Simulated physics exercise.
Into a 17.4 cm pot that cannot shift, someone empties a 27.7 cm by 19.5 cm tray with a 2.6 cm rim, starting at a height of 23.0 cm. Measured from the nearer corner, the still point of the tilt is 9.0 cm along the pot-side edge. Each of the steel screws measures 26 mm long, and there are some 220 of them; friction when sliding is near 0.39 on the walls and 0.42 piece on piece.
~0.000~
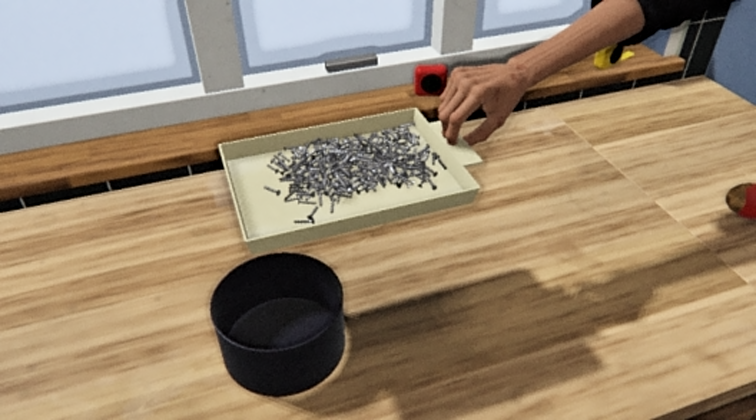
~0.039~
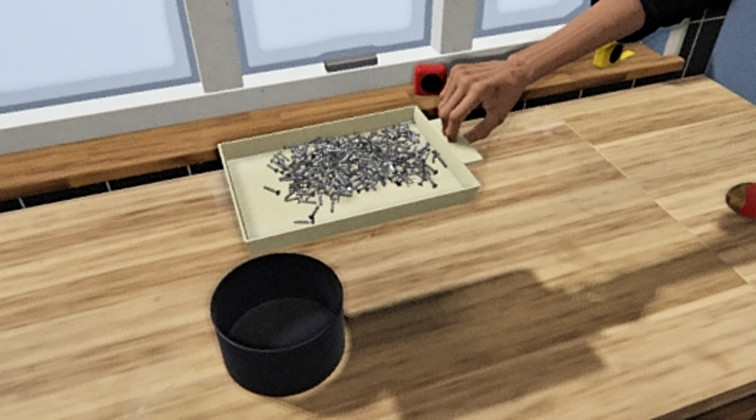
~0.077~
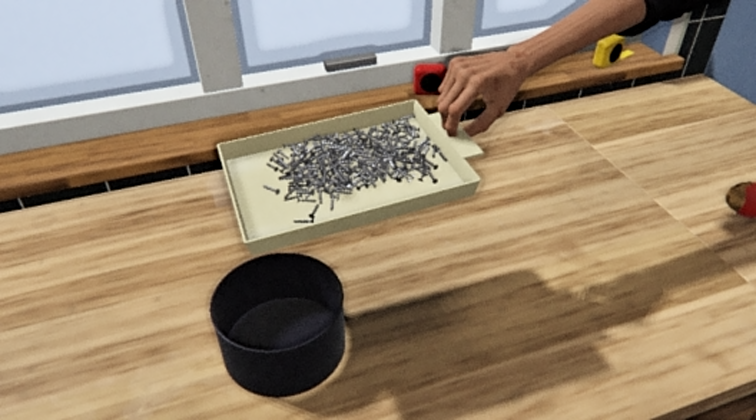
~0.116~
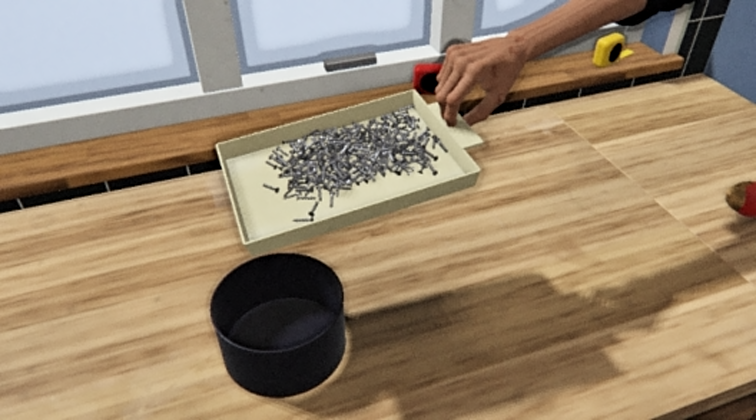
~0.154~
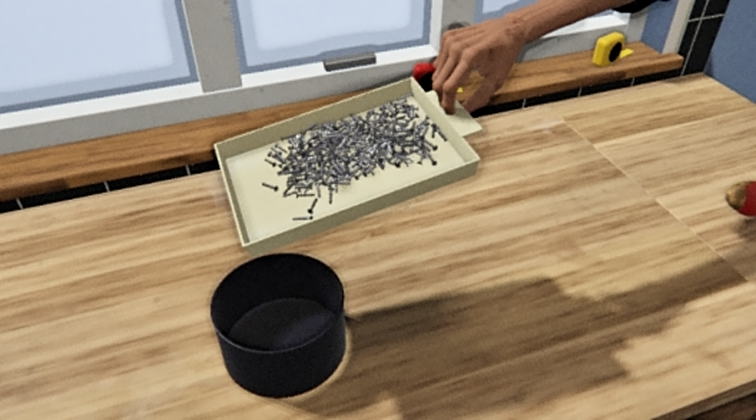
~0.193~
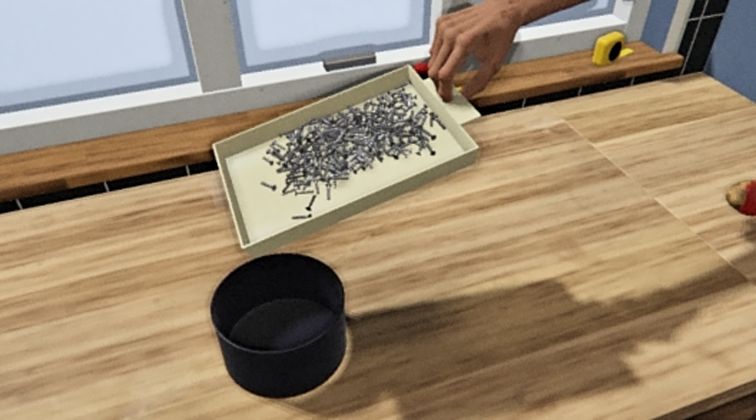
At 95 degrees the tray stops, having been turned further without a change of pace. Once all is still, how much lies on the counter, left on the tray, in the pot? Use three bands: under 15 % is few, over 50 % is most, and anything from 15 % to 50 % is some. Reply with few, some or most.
Counter: Most, tray: Few, pot: Some.
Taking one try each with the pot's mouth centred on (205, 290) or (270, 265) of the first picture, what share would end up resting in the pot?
I'd say close to 75 percent for the first spot and 15 percent for the second.
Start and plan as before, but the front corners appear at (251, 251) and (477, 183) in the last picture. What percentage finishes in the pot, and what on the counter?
Pot 75 % / counter 25 %.
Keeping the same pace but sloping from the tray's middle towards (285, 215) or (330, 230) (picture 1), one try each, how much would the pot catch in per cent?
About 55 per cent on the first try and 75 per cent on the second.
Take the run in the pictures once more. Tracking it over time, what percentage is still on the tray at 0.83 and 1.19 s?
Sequence: 40; 10.
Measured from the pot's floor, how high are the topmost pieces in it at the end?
My guess is around 1.5 centimetres.
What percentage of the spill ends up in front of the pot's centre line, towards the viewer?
Share: Some 40 %.
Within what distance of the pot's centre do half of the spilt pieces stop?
About 16 centimetres.
After 0.57 s, tilt 53 degrees; the tray holds 100 %, the pot 0 %.
After 0.83 s, tilt 79 degrees; the tray holds 40 %, the pot 0 %.
After 1.19 s, tilt 95 degrees; the tray holds 10 %, the pot 15 %.
By 2.2 s all is still; counter 75 %, tray 0 %, pot 25 %.
